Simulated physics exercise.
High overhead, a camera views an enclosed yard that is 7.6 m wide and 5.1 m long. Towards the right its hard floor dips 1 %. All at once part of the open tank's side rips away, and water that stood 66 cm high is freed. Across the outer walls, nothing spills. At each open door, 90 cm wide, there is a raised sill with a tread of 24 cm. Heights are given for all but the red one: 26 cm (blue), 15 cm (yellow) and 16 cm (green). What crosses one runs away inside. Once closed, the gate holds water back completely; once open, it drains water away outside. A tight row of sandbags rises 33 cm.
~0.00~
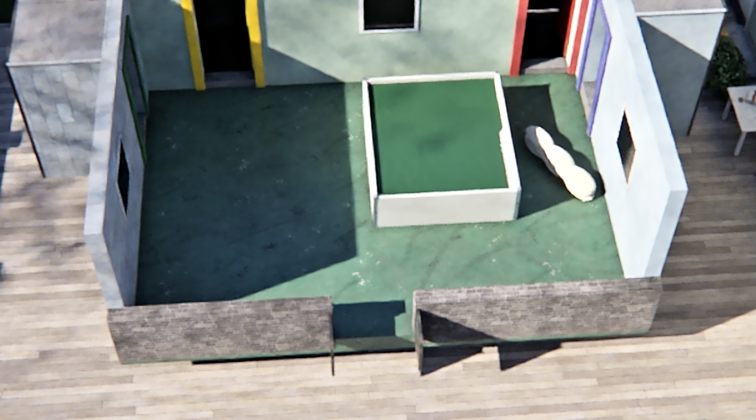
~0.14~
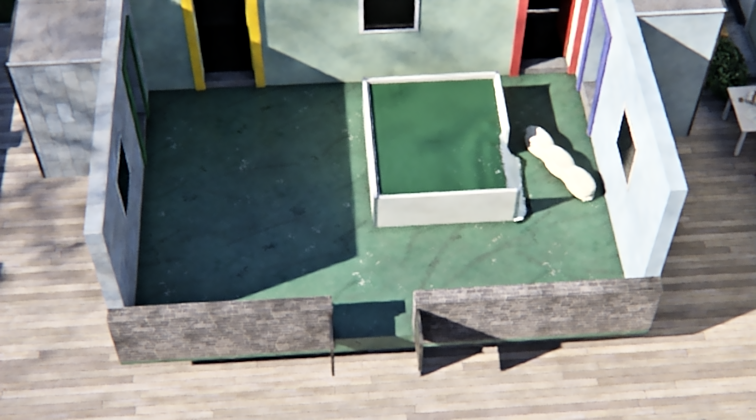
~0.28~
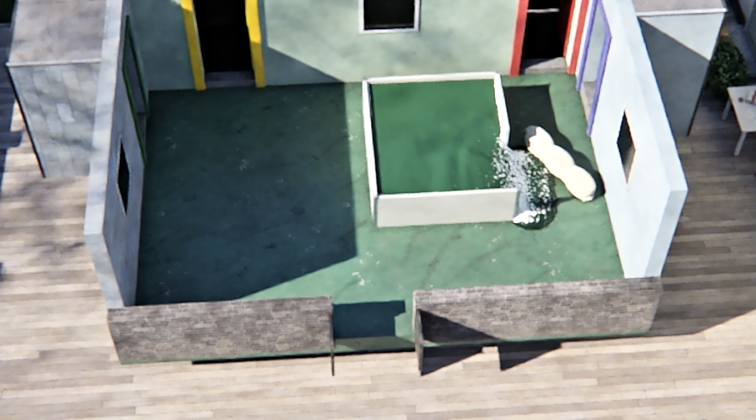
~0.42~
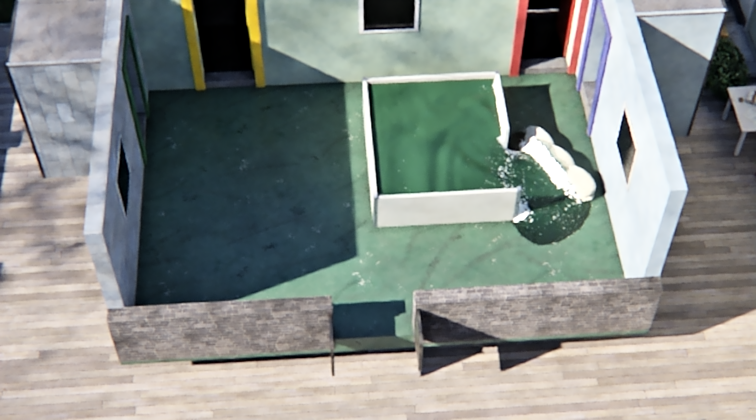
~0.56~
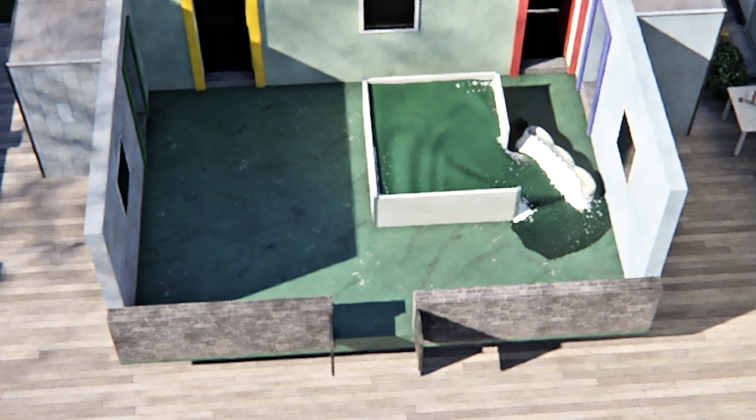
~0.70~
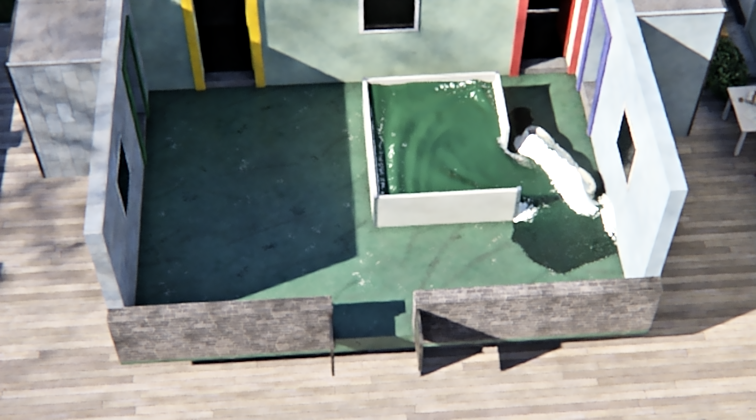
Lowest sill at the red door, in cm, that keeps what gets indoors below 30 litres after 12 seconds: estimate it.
My estimate is 15 cm.
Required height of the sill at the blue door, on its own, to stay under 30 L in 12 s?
Blue: 11.5 cm.
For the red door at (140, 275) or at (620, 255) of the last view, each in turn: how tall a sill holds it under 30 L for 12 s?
In turn: About 11.5 cm, about 33 cm.
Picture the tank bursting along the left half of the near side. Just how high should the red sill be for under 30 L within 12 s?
At least roughly 7.5 centimetres tall.
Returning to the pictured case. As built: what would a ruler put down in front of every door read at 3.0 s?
Door by door, in centimetres - blue 6, yellow 0, green 0, red 24.
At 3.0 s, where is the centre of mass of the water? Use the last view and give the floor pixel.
Approximately (493, 193).
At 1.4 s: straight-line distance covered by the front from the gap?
Front distance: Approx. 3.0 m.
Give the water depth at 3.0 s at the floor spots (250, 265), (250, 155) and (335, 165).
Depths of roughly 0 cm, 0 cm and 0 cm, in that order.
After 1.4 s water covers 15 % of the floor, deepest (55 cm) near (631, 309); it has not reached the red door.
After 3.0 s water covers 45 % of the floor, deepest (45 cm) near (631, 309); 24 cm at the red door, 5 litres in over its 14 cm sill.
After 12.0 s water covers 95 % of the floor, deepest (18 cm) near (415, 81); 11 cm at the red door, 41 litres in over its 14 cm sill.
At the red door as built, the water arrived by 1.8 s and peaked near 24 cm at 3.0 s.
Run again over the same 12 s with other heights there, 55 litres in over 13 cm, 13 litres over 17.5 cm. The limit of 30 litres is kept from about 15 cm up.
